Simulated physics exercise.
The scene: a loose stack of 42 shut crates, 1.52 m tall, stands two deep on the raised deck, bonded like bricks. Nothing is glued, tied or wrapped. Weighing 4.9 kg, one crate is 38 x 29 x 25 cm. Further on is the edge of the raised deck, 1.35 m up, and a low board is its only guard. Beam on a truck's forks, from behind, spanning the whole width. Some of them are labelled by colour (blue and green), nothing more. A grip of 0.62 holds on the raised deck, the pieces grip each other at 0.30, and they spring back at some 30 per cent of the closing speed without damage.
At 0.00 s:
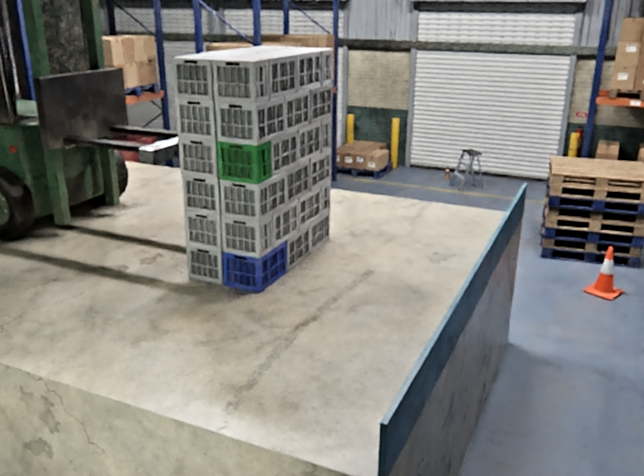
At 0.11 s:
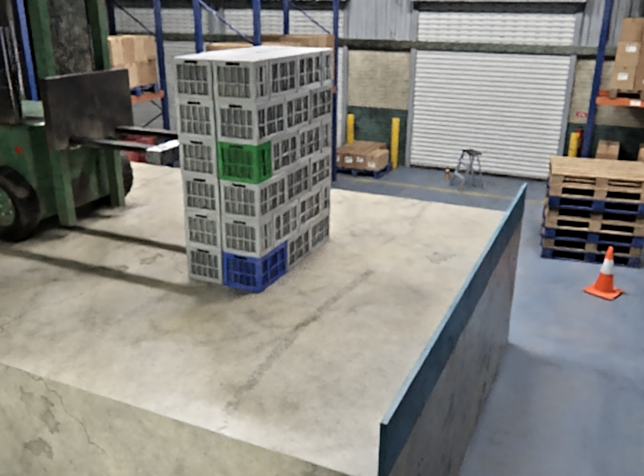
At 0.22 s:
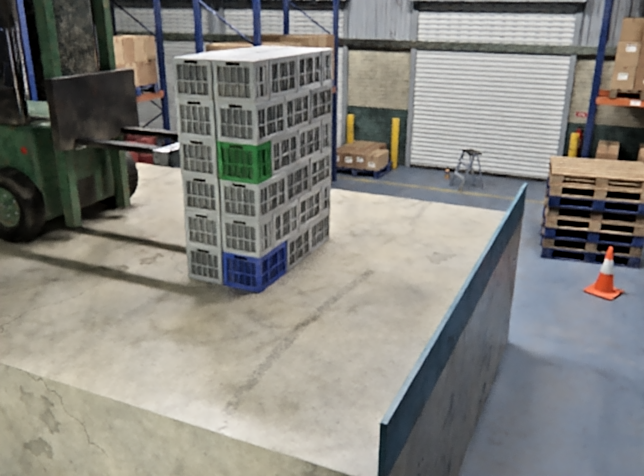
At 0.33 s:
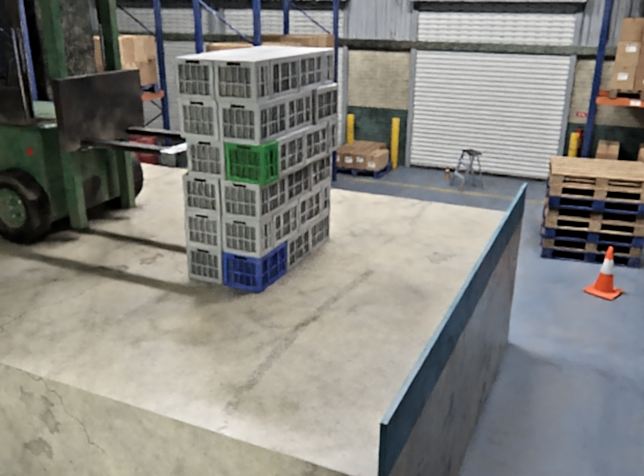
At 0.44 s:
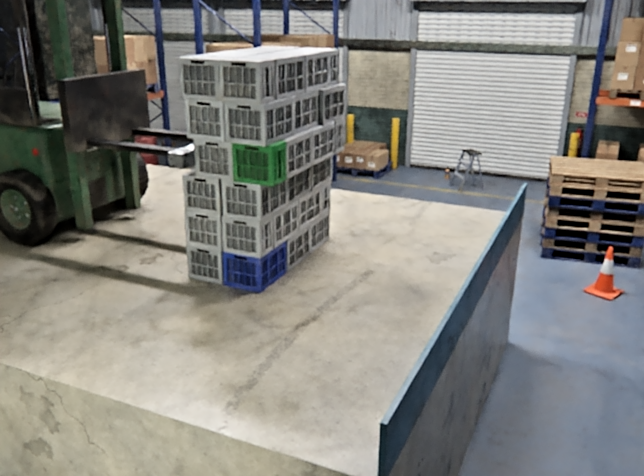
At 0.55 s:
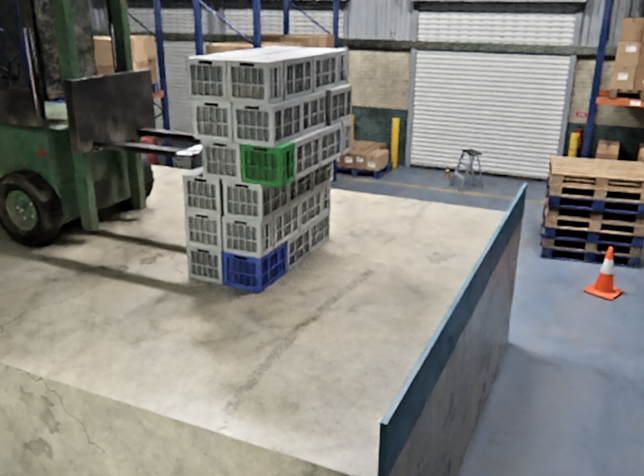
A raised concrete deck with a low blue-edged board along its right side fills a warehouse view, seen from slightly above by a still camera. On it stands a tall stack of grey crates, one green and a blue one at the bottom, with a green forklift at left and an orange cone at right. The forklift rolls rightward, and the stack's upper layers, green crate included, slide slightly right over the unmoving lower ones.
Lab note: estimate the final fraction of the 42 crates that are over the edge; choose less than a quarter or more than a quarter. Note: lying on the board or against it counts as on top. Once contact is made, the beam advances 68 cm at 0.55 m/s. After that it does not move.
Estimate: Less than a quarter.
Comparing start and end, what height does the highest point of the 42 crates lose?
I make it close to 65 cm.
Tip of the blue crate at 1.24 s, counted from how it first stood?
Near 10 degrees from where it started.
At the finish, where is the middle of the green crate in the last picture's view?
Check around (344, 290) in the last image.
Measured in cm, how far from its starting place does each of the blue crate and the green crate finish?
Distance from start in cm - blue 0, green 110.
After 0.84 s, none of the 42 crates over the edge, 30 disturbed; green crate leaning 6°; blue crate leaning 6°.
After 1.24 s, none of the 42 crates over the edge, 30 disturbed; green crate leaning 54°, 18 cm lower; blue crate leaning 12°.
After 1.64 s, none of the 42 crates over the edge, 29 disturbed; green crate on its side.
After 2.62 s, 4 of the 42 crates over the edge; green crate on its side.
By the end (4.0 s), 4 of the 42 crates over the edge; green crate on its side; blue crate unmoved. That is 10 per cent. As the last picture would show them, middles, green crate near (344, 290), blue crate near (255, 262).
